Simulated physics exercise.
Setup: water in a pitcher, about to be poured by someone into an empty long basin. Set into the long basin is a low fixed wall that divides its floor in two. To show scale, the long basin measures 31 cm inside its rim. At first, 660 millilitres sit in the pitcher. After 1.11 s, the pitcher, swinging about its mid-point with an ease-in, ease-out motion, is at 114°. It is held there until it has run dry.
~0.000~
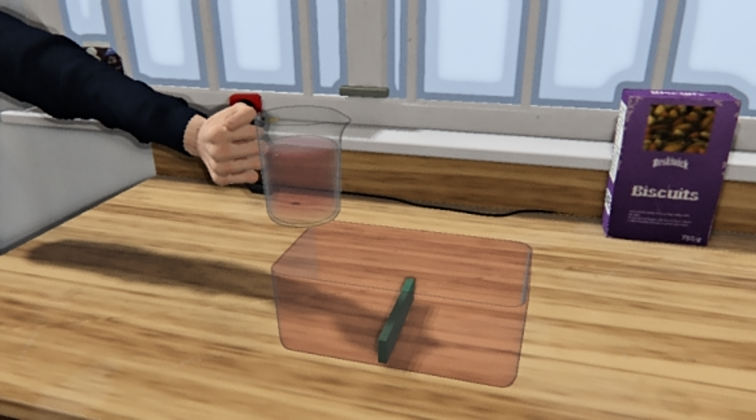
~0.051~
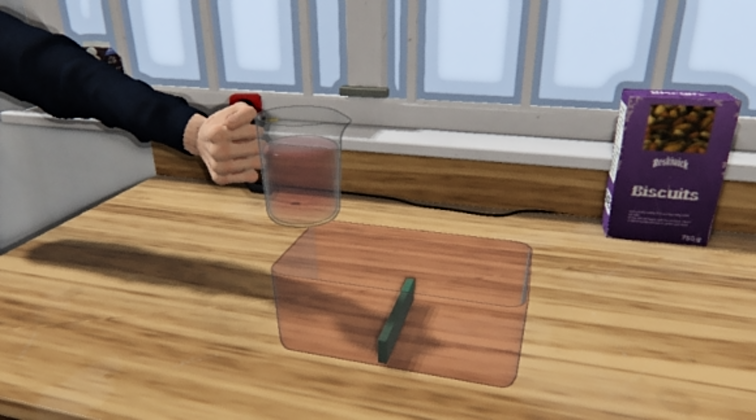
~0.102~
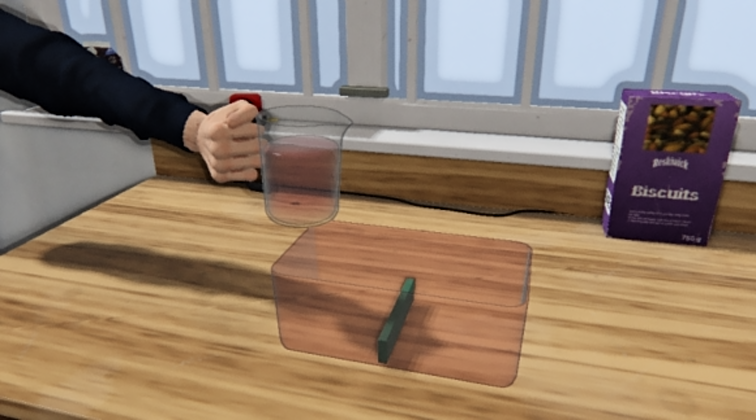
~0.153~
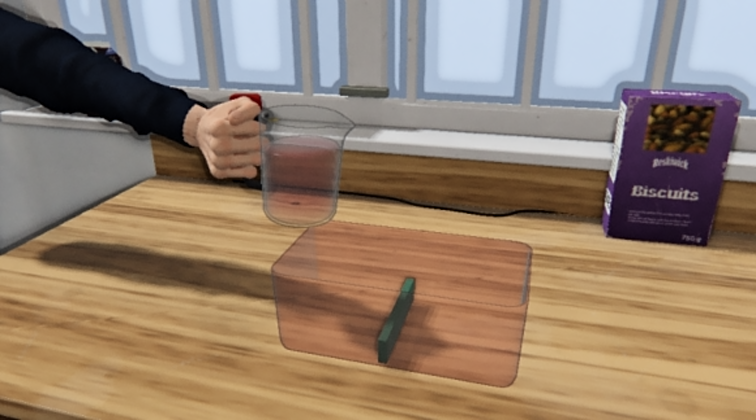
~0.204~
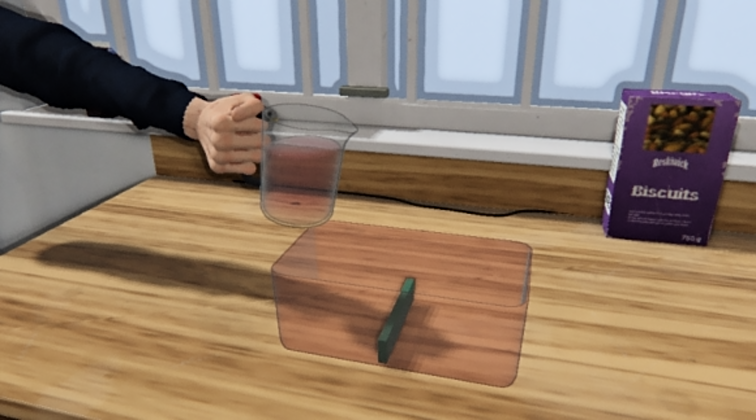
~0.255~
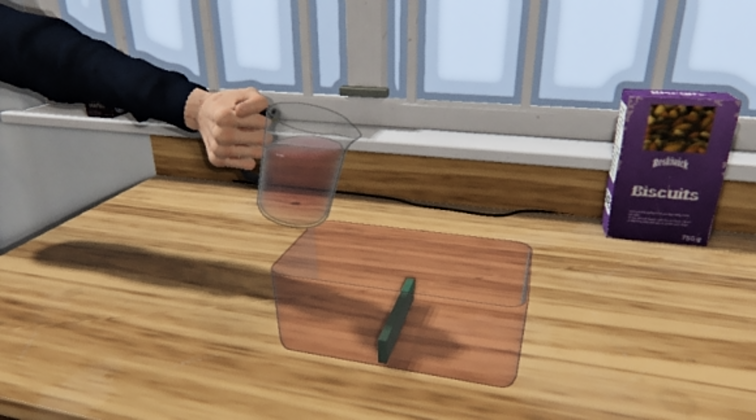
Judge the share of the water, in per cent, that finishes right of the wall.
53 percent, roughly.
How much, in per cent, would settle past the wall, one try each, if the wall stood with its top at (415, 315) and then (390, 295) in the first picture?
First 25, then 65 per cent.
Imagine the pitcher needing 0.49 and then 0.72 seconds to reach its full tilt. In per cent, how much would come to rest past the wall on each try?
25 and 35 %.
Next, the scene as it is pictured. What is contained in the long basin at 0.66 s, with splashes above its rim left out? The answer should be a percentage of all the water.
Roughly 2 percent of it.
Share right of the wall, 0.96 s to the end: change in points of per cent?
The right part's share grows by around 10 per cent.
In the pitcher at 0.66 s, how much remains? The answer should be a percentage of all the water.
At that time about 86 in a hundred parts are still held.
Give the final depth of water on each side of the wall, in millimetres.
Depths: Left near 14 mm, right near 14 mm.
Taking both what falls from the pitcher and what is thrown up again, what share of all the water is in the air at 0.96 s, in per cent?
About 14 per cent.
After 0.66 s the tilt is 74° and 86 per cent is still to pour, 0 is left of the wall and 2 right of it.
After 0.96 s the tilt is 109° and 23 per cent is still to pour, 21 is left of the wall and 42 right of it.
After 1.27 s the tilt is 114° and 0 per cent is still to pour, 46 is left of the wall and 52 right of it.
After 1.61 s the tilt is 114° and 0 per cent is still to pour, 46 is left of the wall and 53 right of it.
In the end 46 per cent lies left of the wall, 53 right of it and 1 outside.
